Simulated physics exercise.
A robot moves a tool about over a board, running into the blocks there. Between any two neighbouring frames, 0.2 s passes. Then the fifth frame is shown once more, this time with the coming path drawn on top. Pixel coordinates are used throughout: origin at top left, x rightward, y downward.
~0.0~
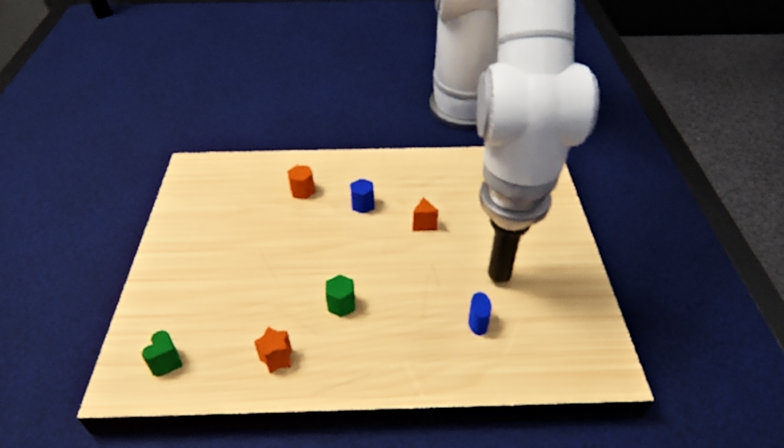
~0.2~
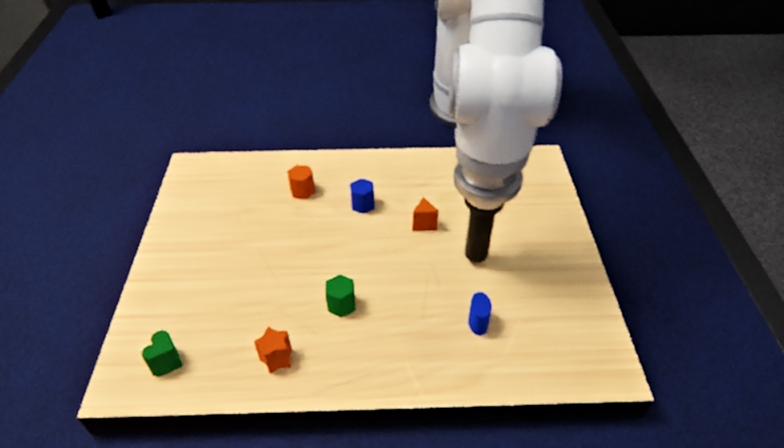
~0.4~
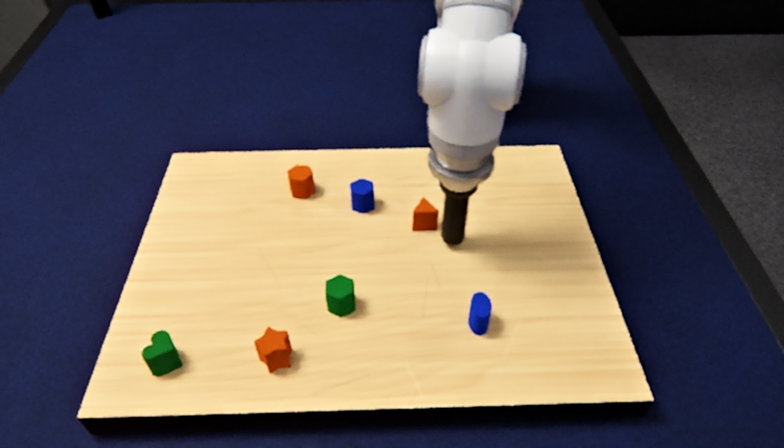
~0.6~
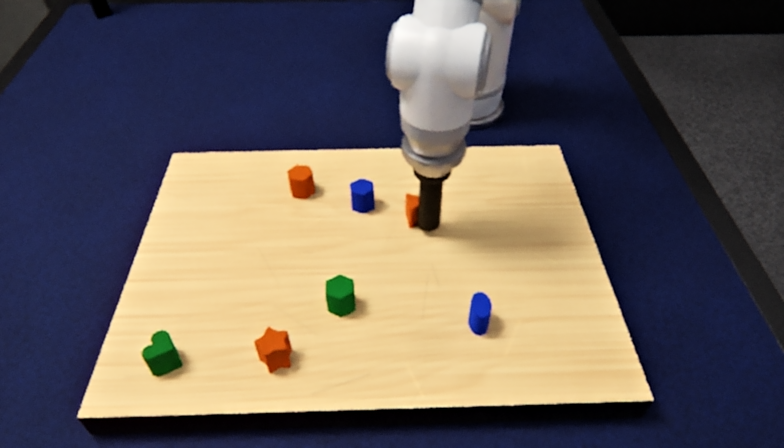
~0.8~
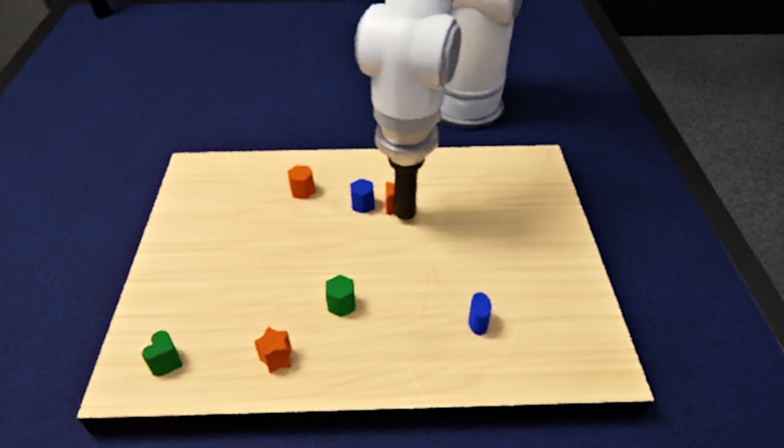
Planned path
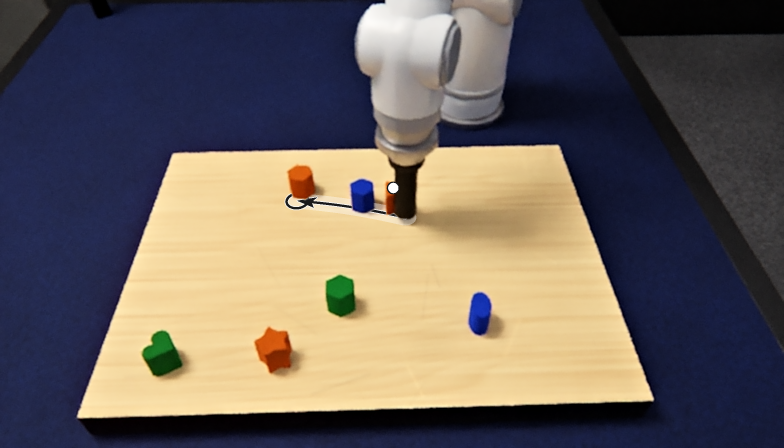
White robot arm sweeping its black tool up and left across a wooden board, pushing an orange triangular block toward a blue one.
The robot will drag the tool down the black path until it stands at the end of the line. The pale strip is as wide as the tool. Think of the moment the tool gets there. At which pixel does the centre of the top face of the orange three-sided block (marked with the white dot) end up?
I'd expect the centre of its top face to be at (374, 176).
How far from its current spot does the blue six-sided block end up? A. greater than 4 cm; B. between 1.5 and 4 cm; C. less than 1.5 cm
Correct choice: A.
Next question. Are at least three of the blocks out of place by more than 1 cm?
Yes, that is how it ends up.
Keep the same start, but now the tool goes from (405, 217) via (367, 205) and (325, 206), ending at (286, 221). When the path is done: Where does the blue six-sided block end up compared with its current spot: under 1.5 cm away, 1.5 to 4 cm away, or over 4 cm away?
It ends farther than 4 cm from its spot.
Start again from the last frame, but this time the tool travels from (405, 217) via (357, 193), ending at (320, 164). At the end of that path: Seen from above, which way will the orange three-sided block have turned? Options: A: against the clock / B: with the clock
The one that fits is B, with the clock.
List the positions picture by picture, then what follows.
The first frame shows tool tip (500, 274); block tops, orange six-sided block (300, 172); blue six-sided block (362, 186); orange three-sided block (425, 206).
The second frame shows tool (476, 254); blocks unchanged.
The third frame shows tool (453, 237); blocks unchanged.
The fourth frame shows tool (429, 223); orange three-sided block (416, 200).
The fifth frame shows tool (405, 212); orange six-sided block (300, 172); blue six-sided block (362, 186); orange three-sided block (393, 188).
Path on the board, from (405, 217) by way of (351, 207) to (297, 201); the dot is on the orange three-sided block.
The first path, step by step. One third of the way, tool (369, 205); blue six-sided block (349, 182), turned 15° anticlockwise; orange three-sided block (375, 176).
Two thirds of the way, tool (333, 199); orange six-sided block (296, 171); blue six-sided block (320, 173); orange three-sided block (374, 176), turned 20° clockwise.
At the end, tool (297, 195); orange six-sided block (289, 167), turned 35° anticlockwise; blue six-sided block (315, 168), turned 35° clockwise; orange three-sided block (374, 176), turned 20° clockwise.
